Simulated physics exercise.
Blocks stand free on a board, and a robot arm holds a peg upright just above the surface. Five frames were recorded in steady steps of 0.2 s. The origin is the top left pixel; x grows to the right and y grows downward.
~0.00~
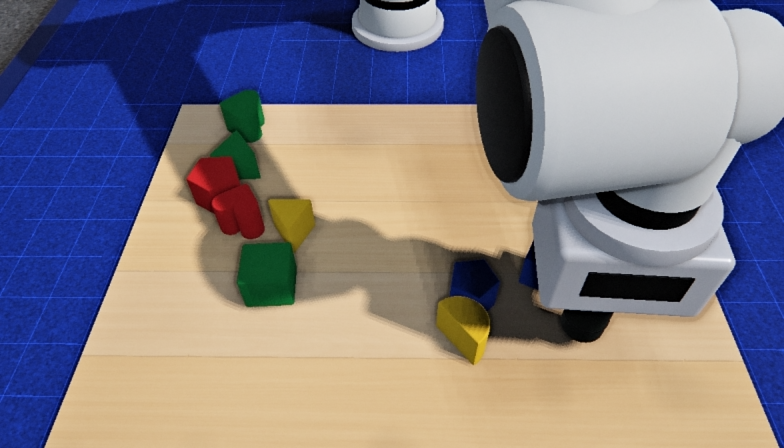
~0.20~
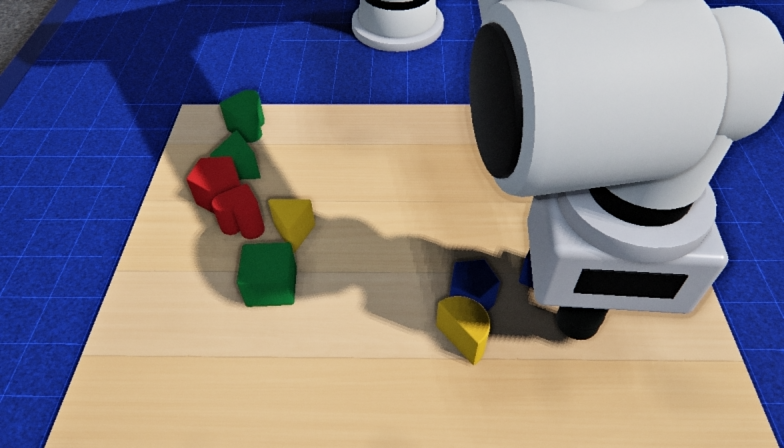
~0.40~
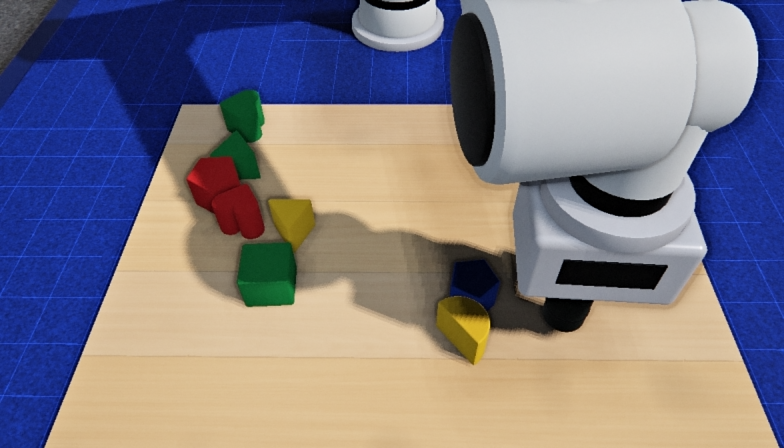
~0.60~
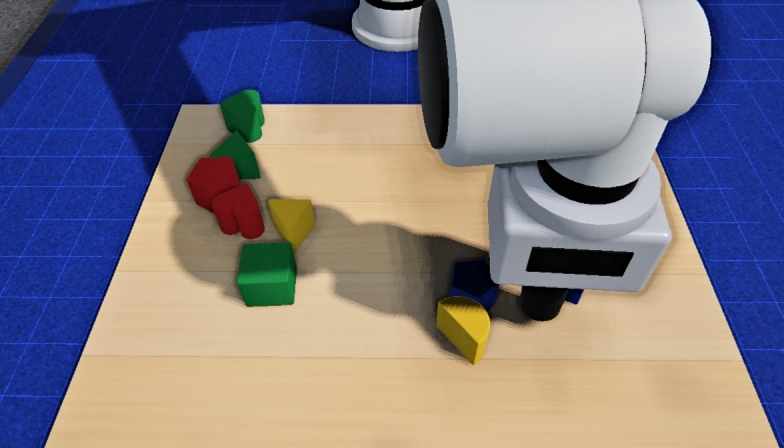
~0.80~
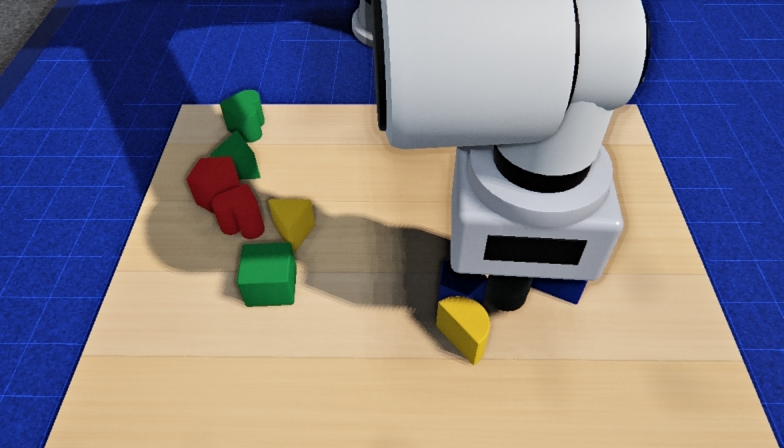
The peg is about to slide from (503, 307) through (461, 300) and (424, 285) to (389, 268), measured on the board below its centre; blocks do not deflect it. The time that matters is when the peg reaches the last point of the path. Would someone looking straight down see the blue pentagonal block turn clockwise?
Short answer: No.
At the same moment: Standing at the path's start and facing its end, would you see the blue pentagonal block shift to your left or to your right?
It is displaced to the left.
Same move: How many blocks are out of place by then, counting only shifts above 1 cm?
One block moves.
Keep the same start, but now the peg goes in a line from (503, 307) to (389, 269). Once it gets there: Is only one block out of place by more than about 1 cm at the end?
I'd say yes.
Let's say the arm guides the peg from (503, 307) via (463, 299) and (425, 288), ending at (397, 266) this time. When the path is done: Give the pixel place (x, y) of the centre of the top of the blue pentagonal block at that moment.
Pixel (365, 263).
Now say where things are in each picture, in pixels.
Tip of the peg at (581, 325), middles of tops, blue pentagonal block at (474, 277), yellow D-shaped block at (468, 315), in the first frame.
Peg at (577, 323), nothing pushed, in the second frame.
Peg at (563, 315), nothing pushed, in the third frame.
Peg at (539, 305), nothing pushed, in the fourth frame.
Peg at (506, 296), blue pentagonal block at (462, 274), yellow D-shaped block at (468, 315), in the fifth frame.
What follows on the original path. One third of the way, peg at (463, 289); blue pentagonal block at (419, 268).
Two thirds of the way, peg at (424, 273); blue pentagonal block at (383, 264), turned 35° anticlockwise.
At the end, peg at (389, 256); blue pentagonal block at (355, 263), turned 90° anticlockwise; yellow D-shaped block unmoved.
